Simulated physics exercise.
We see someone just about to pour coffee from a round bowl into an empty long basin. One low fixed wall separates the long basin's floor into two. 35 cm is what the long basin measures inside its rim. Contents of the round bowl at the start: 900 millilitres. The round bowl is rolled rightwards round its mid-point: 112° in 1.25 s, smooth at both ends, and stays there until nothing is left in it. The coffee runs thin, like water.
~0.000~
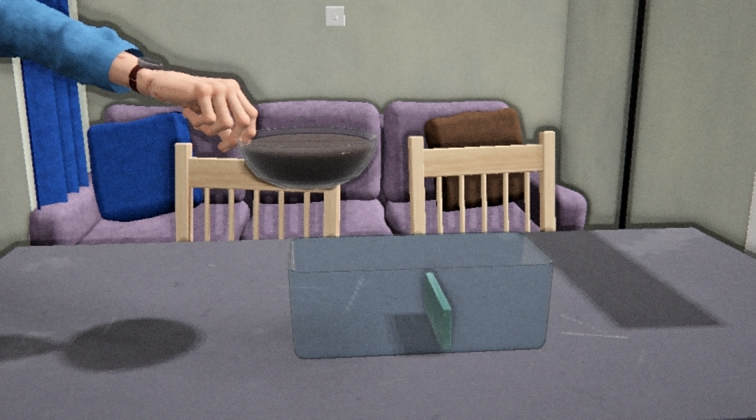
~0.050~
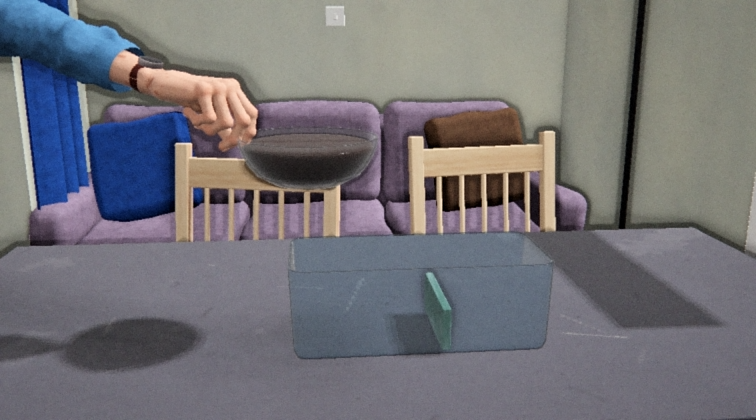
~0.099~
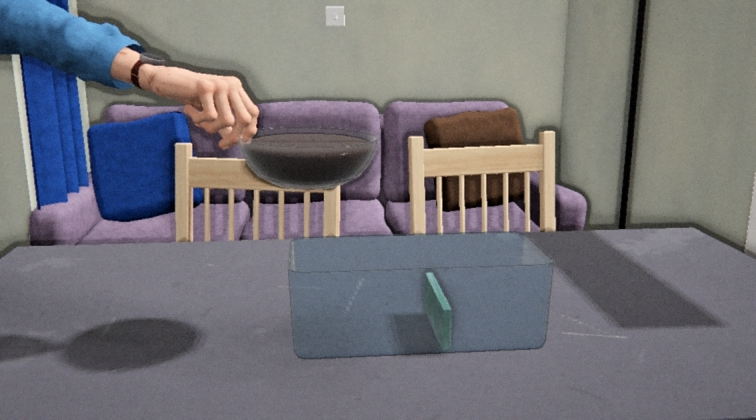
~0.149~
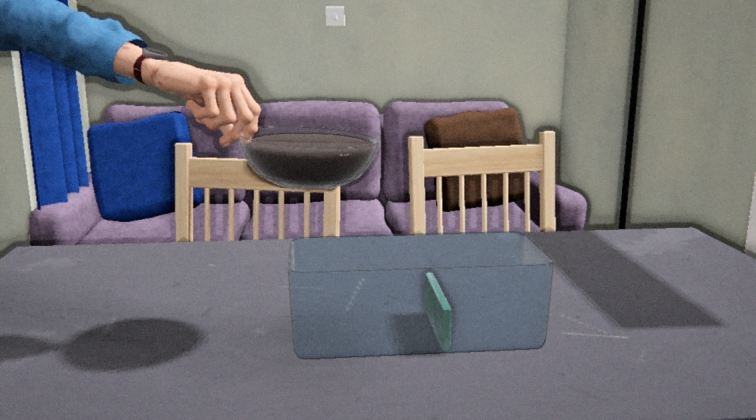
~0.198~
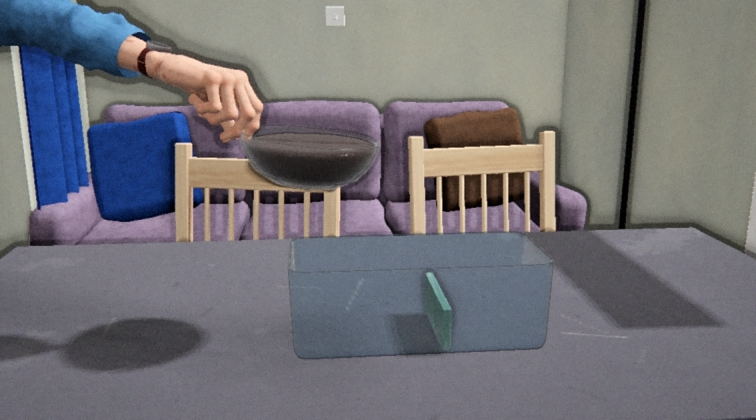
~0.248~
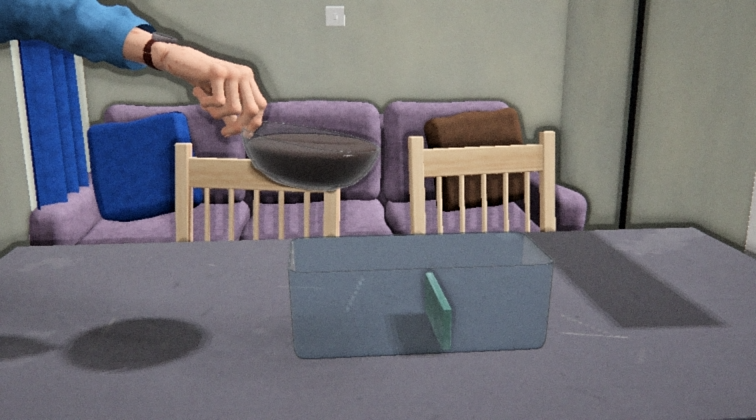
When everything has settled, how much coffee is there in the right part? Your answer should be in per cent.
18 out of 100.
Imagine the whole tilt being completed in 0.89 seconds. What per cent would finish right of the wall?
Estimate: Close to 10 per cent.
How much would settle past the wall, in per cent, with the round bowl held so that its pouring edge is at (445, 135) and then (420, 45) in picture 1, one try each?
In turn about 90 and 80 per cent.
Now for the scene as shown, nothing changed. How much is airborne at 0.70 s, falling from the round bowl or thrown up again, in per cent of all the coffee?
Estimate: About 36 % of all of it.
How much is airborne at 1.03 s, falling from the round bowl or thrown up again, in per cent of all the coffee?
Around 1 per cent of the liquid is in flight.
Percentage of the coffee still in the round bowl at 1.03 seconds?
0 %.
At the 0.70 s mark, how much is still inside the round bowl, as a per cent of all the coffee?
I'd estimate some 24 % remains.
Then, 0.70 s in, the tilt is 66° and 23 per cent is still to pour, 30 is left of the wall and 11 right of it.
Then, 1.03 s in, the tilt is 104° and 0 per cent is still to pour, 81 is left of the wall and 17 right of it.
Then, 1.37 s in, the tilt is 112° and 0 per cent is still to pour, 81 is left of the wall and 18 right of it.
Then, 1.75 s in, the tilt is 112° and 0 per cent is still to pour, 81 is left of the wall and 18 right of it.
Finally, 81 per cent lies left of the wall, 18 right of it and 2 outside.
